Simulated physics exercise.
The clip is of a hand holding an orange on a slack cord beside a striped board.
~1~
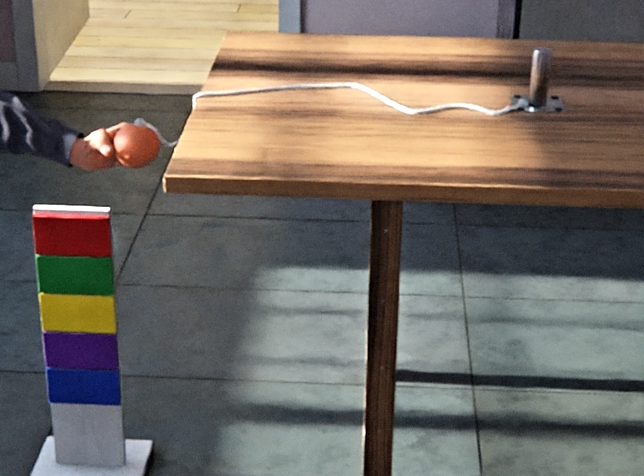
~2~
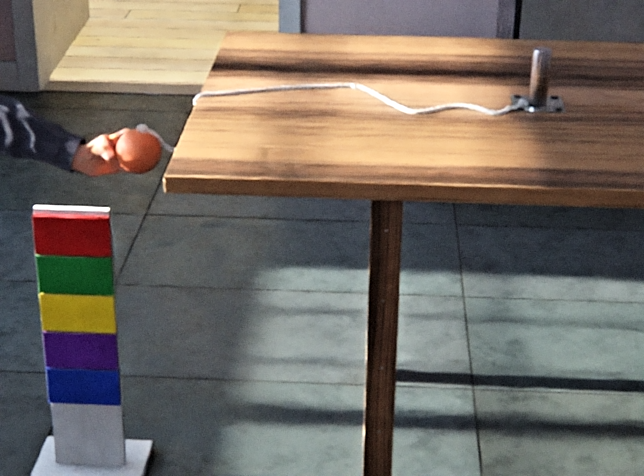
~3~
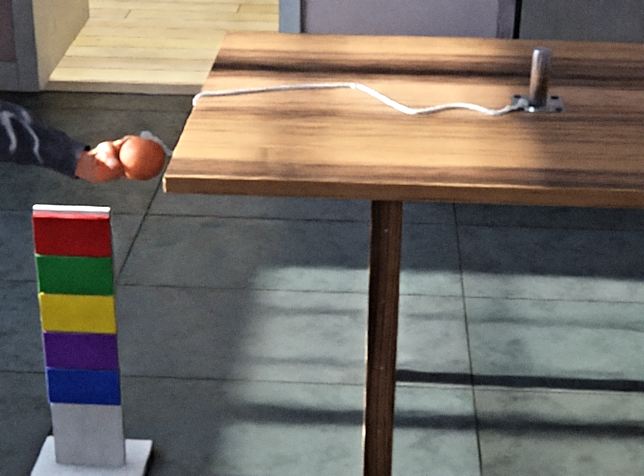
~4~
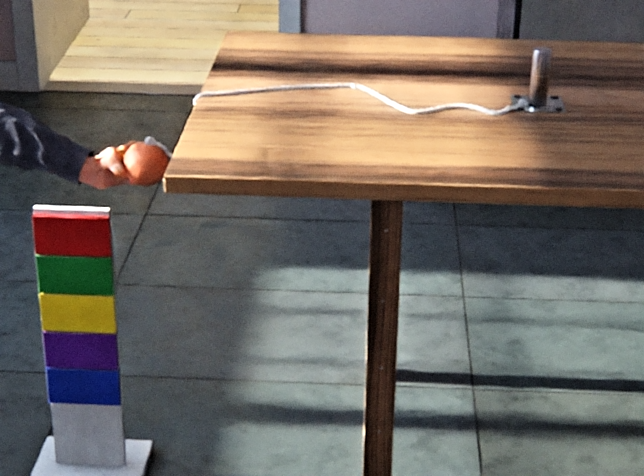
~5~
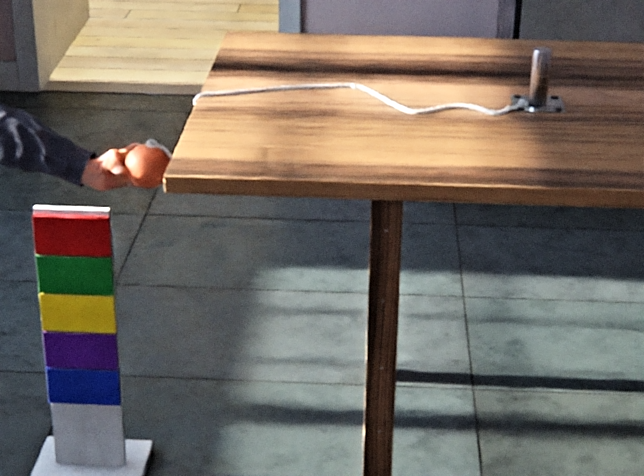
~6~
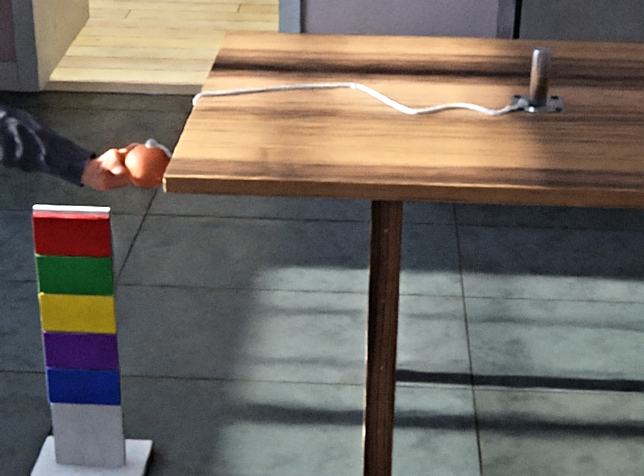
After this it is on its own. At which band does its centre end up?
Its centre hangs level with the yellow band.
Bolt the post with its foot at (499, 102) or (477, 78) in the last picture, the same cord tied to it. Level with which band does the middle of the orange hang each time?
Try by try: Purple; purple.
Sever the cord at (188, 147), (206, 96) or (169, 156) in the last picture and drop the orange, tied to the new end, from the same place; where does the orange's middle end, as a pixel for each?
The places are (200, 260), (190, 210) and (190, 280).
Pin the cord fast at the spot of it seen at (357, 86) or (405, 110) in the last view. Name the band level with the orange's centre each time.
One after the other, red; green.
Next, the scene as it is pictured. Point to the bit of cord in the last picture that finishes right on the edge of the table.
Near (293, 88).
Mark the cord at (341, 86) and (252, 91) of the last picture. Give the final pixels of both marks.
At (246, 99), then (195, 143).
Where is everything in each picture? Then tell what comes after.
Orange (136, 146); red (71, 237); green (74, 276); yellow (77, 314); purple (80, 352); blue (83, 388), in the first frame.
Orange (139, 152); cord through (497, 114) (427, 112) (362, 89) (286, 88) (199, 101), in the second frame.
Orange (142, 159), in the third frame.
Orange (146, 164); cord through (497, 114) (427, 112) (362, 89) (286, 88) (199, 101), in the fourth frame.
Orange (148, 166), in the fifth frame.
Orange (148, 166); cord through (497, 114) (427, 112) (362, 89) (286, 88) (199, 101), in the sixth frame.
Soon after, orange near (217, 271); level with green.
After that, orange near (189, 302); level with yellow.
In the end, orange near (195, 307); level with yellow. Its middle rests at the yellow band.
